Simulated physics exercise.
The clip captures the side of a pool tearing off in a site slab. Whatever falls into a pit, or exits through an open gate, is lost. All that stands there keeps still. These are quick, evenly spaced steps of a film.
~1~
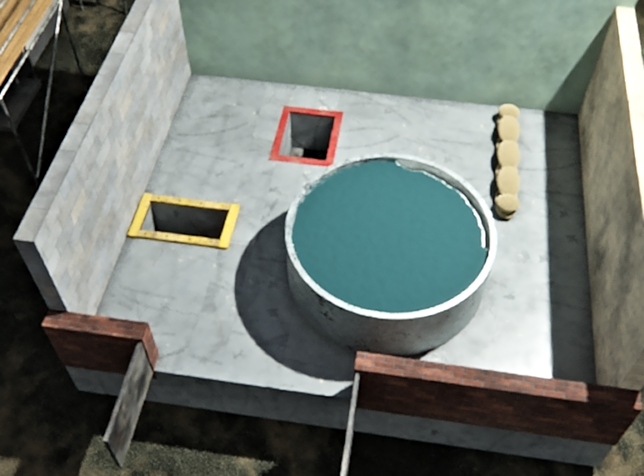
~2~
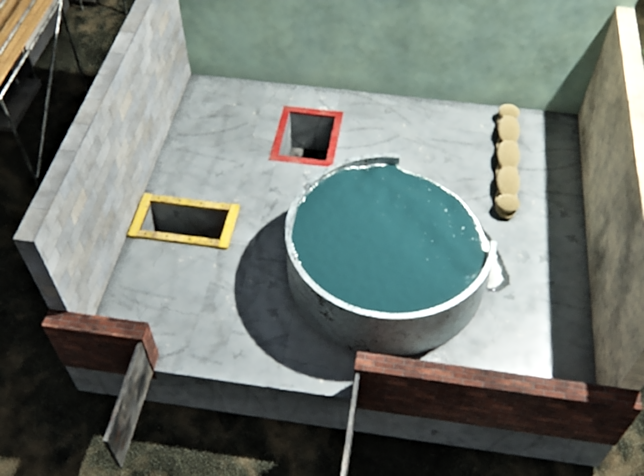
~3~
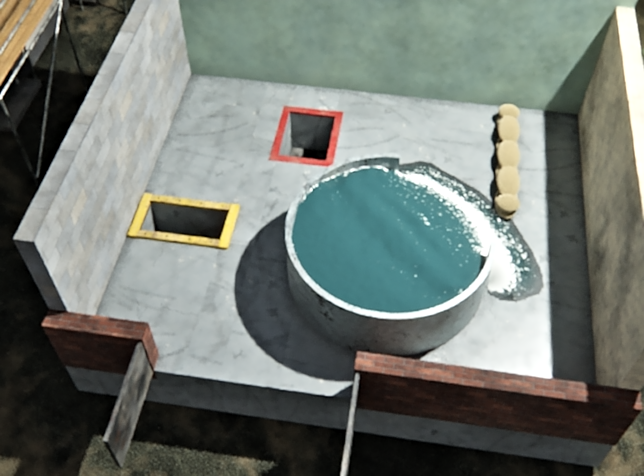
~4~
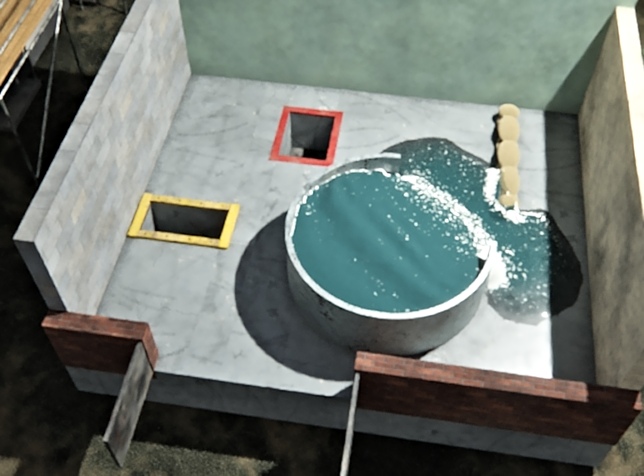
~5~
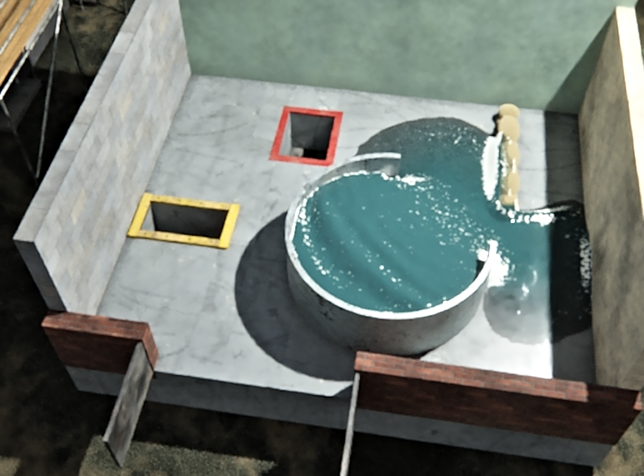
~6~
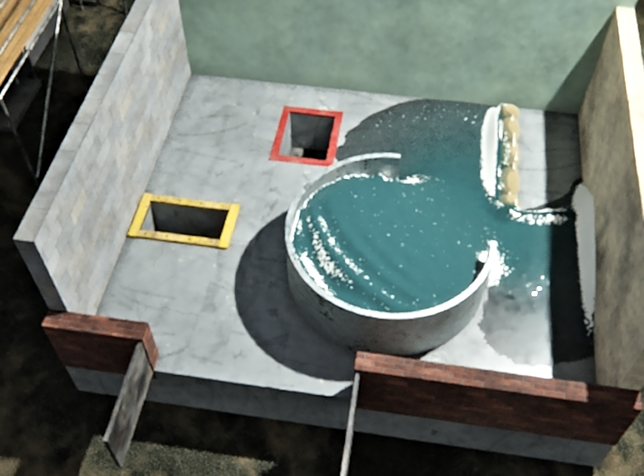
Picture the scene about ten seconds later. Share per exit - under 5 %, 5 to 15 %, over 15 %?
In the end the gate ends up with a share within five to fifteen per cent. The yellow pit ends up with a share within five to fifteen per cent. The red pit ends up with a share topping fifteen per cent.
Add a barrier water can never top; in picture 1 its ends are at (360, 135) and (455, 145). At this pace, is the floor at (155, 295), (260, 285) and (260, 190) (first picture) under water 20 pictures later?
In that order: No water, clear, flooded.
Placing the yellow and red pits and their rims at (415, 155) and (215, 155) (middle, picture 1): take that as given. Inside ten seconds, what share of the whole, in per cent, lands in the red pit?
Share, red pit, approx.: 14 in a hundred.
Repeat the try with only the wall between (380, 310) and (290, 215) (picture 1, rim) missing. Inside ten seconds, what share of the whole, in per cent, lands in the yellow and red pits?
Yellow 14 %, red 2 %.
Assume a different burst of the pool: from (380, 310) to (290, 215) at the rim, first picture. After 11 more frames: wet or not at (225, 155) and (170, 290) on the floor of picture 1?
As listed: Clear, covered.
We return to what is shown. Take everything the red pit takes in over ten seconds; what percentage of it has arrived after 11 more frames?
Some 5 per cent.
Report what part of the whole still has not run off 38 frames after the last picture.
My figure: Some 78 per cent.
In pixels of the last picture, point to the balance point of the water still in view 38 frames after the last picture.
At about (411, 233).
A moment on, water covers 35 % of the floor; the gate 0 %, the yellow pit 0 %, the red pit 0 %.
Next, water covers 50 % of the floor; the gate 0 %, the yellow pit 0 %, the red pit 1 %.
Then, water covers 70 % of the floor; the gate 0 %, the yellow pit 0 %, the red pit 6 %.
Later, water covers 90 % of the floor; the gate 2 %, the yellow pit 3 %, the red pit 16 %.
In the end, water covers 95 % of the floor; the gate 7 %, the yellow pit 7 %, the red pit 24 %.
